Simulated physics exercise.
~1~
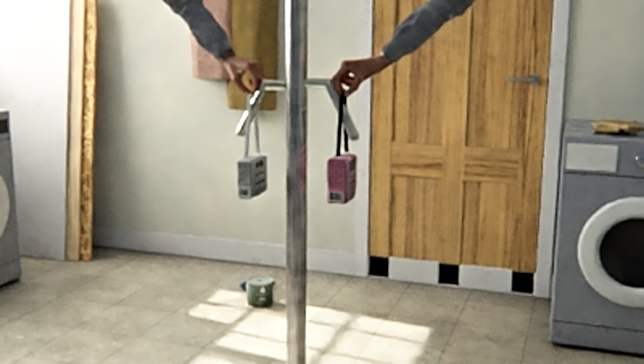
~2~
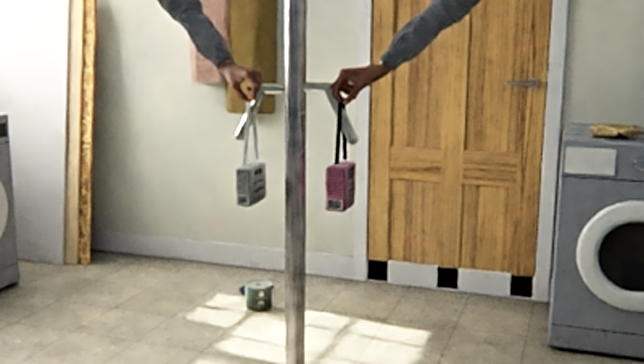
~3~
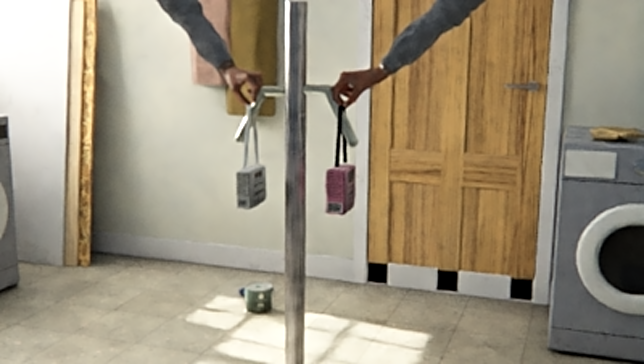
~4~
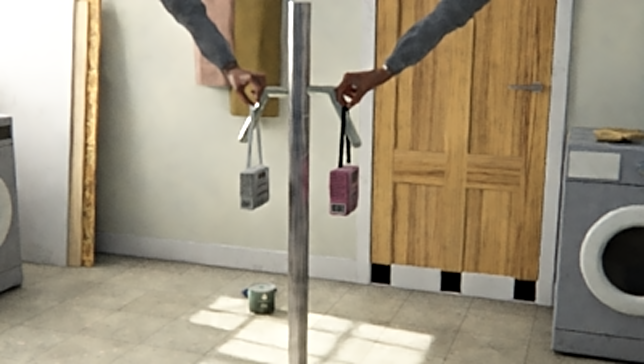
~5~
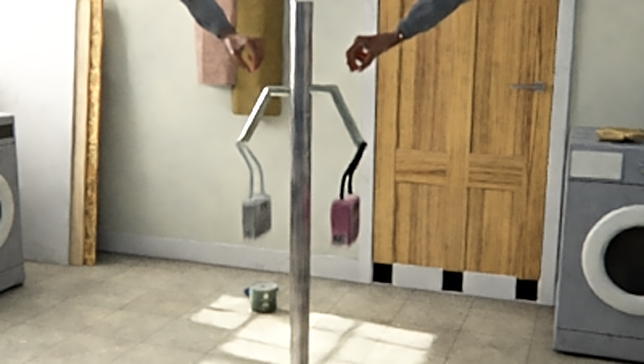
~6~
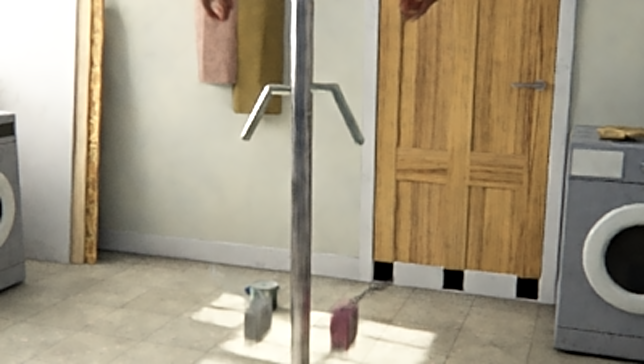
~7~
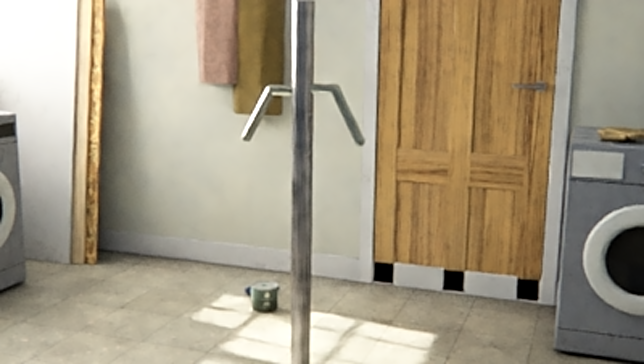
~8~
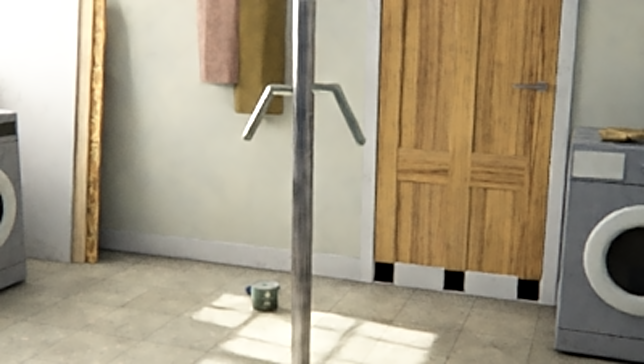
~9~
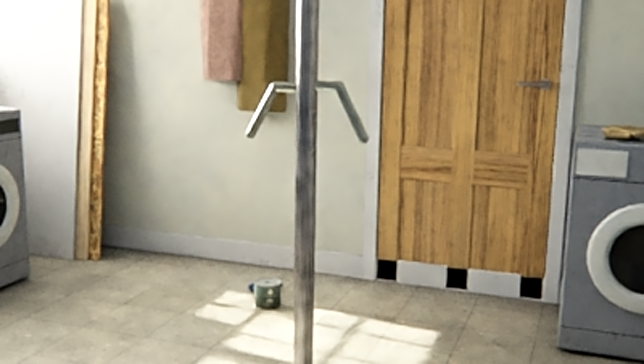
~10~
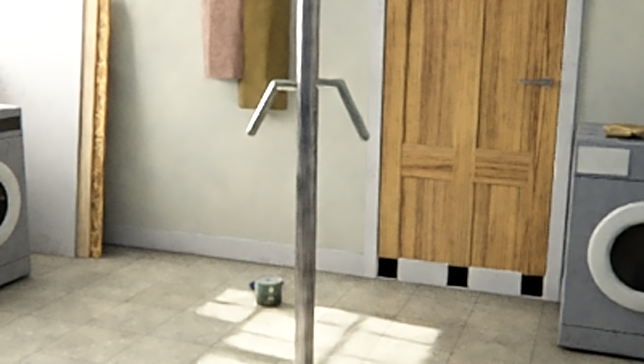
Two hands held a white pouch and a pink pouch by their loops at the downward-slanting pegs of a metal post, then let go and drew back. Both pouches slid off and dropped toward the floor out of sight, leaving the pegs bare.
